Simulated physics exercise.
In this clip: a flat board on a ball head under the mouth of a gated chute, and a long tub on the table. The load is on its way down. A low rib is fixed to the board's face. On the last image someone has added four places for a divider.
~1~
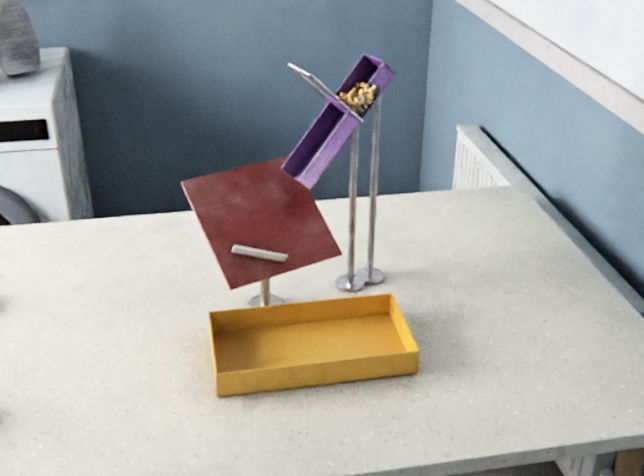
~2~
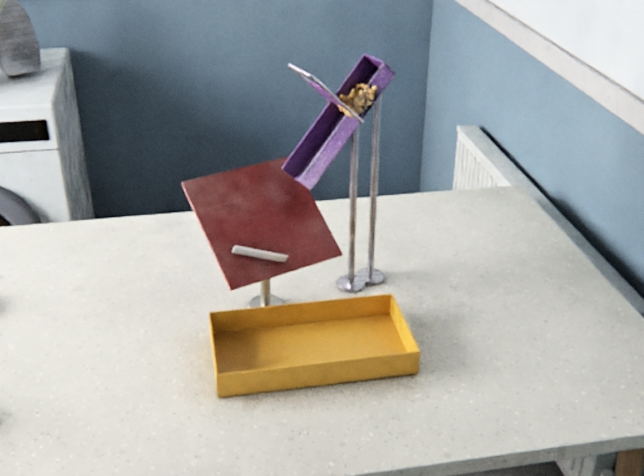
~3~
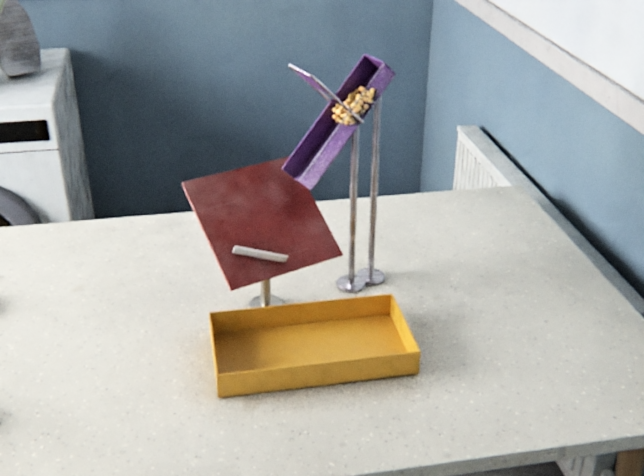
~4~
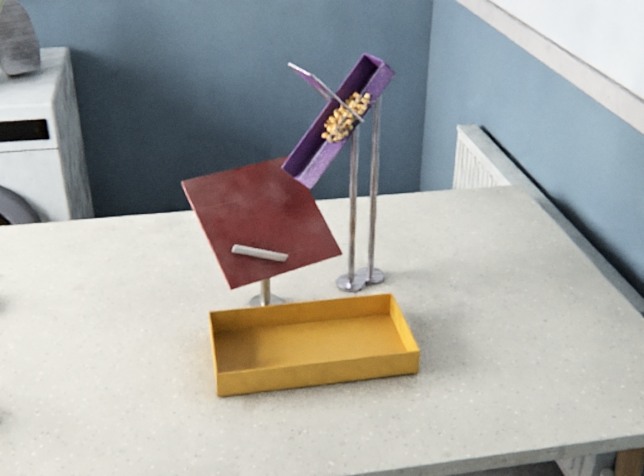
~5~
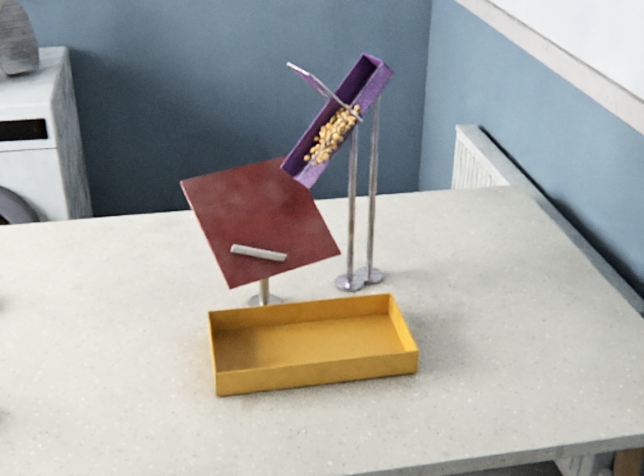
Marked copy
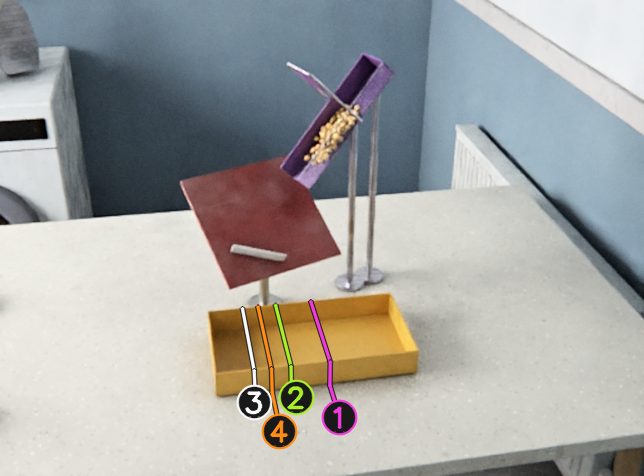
Dried chickpeas sliding down a sloping purple chute past a raised gate, above a tilted dark red board and an empty yellow tub.
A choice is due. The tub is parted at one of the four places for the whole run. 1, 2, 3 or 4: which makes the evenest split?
Use line 1.
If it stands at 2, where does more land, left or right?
The right side.
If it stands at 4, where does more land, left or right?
More lands on the right.
On the marked copy, line 1 crosses the front rim at (330, 361); line 2 crosses the front rim at (290, 365); line 3 crosses the front rim at (254, 369); line 4 crosses the front rim at (271, 367).
With 1, of what is caught, about half on the left of the divider, about half on the right.
With 2, of what is caught, a stray few on the left of the divider, nearly all on the right.
With 3, of what is caught, none on the left of the divider, all on the right.
With 4, of what is caught, none on the left of the divider, all on the right.
